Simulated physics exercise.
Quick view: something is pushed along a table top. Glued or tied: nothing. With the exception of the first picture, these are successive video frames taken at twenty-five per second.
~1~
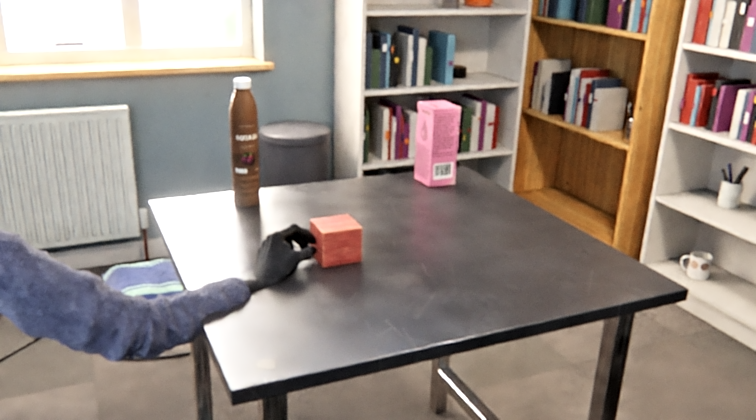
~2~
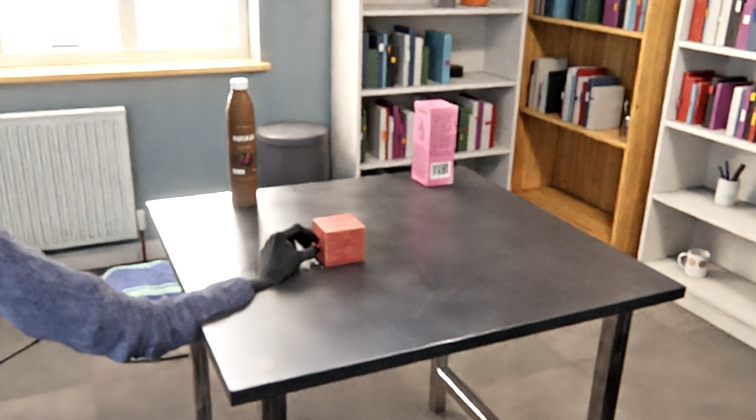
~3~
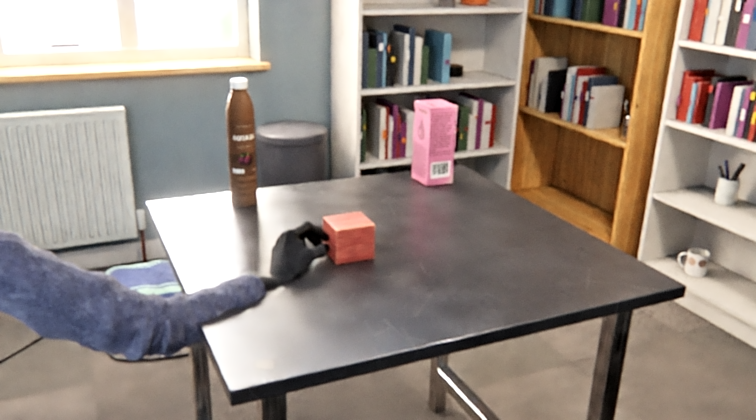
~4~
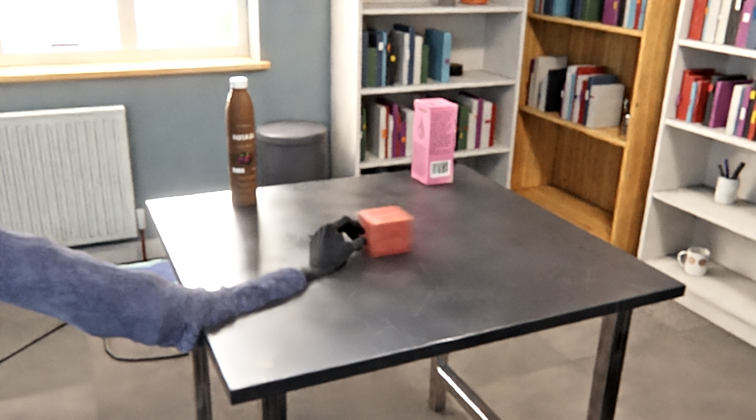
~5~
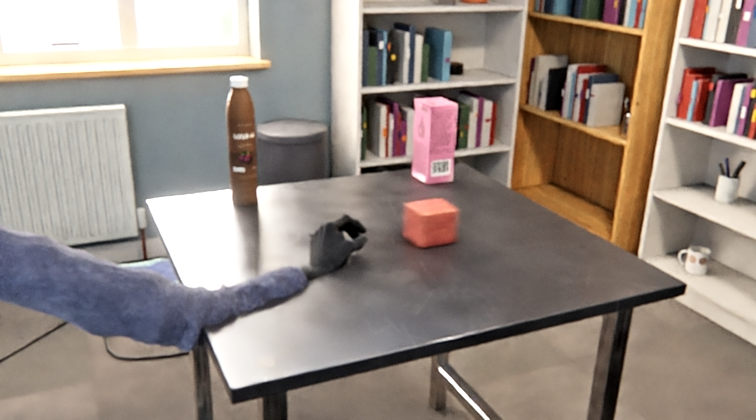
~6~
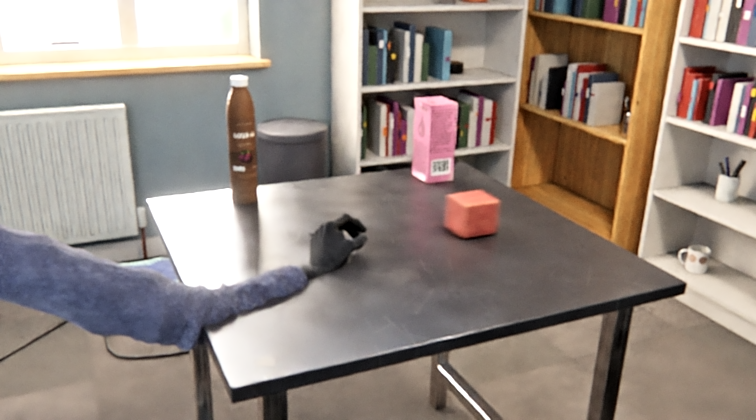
A red block slides across a dark table top in a room with a window, radiator and bookshelves, seen from slightly above. A brown bottle stands at the back left and a pink box at the back right, with a black-gloved hand and blue sleeve at left. The hand nudges the block rightward, then stays behind while the block slides farther right and slightly away, the view nearly still.
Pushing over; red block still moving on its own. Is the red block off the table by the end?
Yes. It overshoots the table.
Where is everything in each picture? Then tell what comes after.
Under the hand; red block (336, 240), in the first frame.
Under the hand; red block (338, 240), in the second frame.
Under the hand; red block (349, 238), in the third frame.
Red block (384, 231), in the fourth frame.
Red block (431, 223) shifted about its own width, in the fifth frame.
Red block (472, 214) shifted well along, in the sixth frame.
Then, 0.30 s on from there, red block now off the table.
Then, 0.50 s on from there, things are still on the move.
In the end, off the table, red block.
